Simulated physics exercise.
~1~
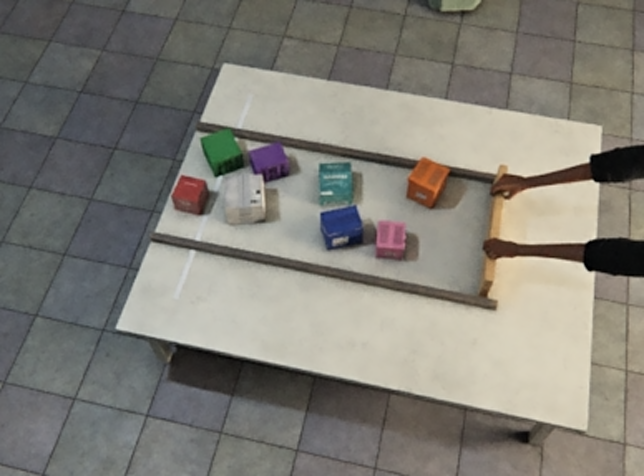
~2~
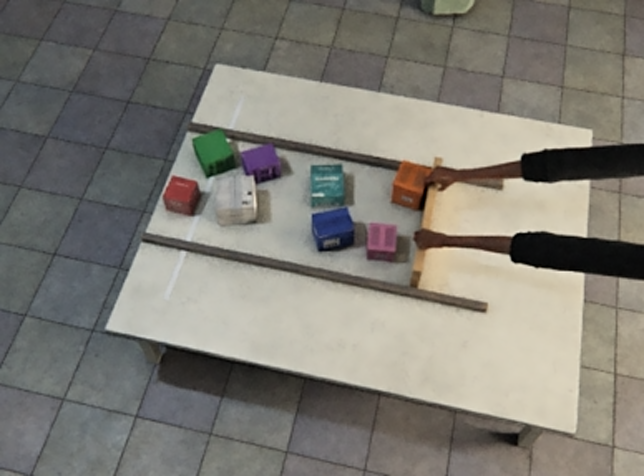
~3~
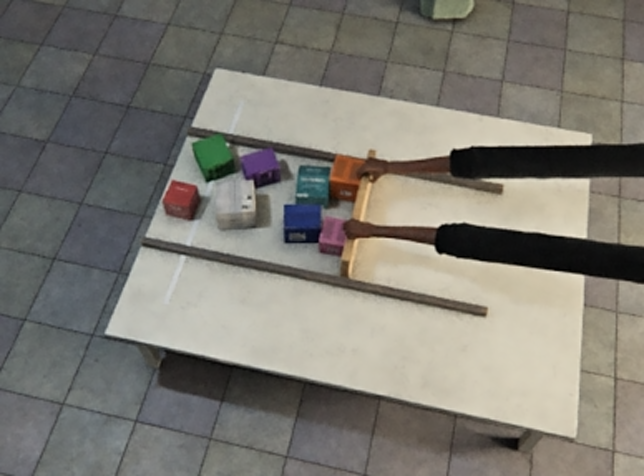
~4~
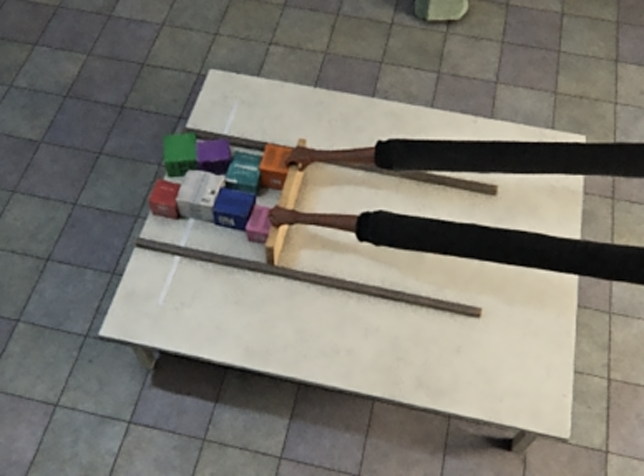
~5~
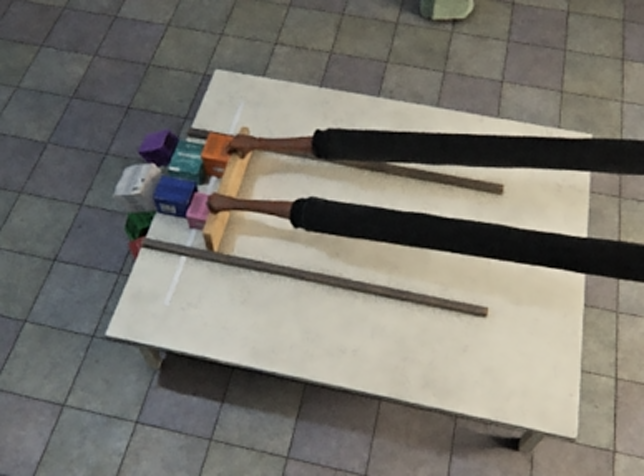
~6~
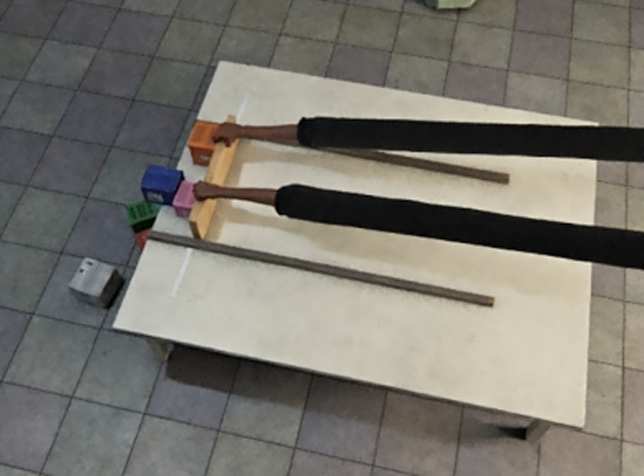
A plank pushed left by two hands sweeps boxes along the deck, sending five off its edge.
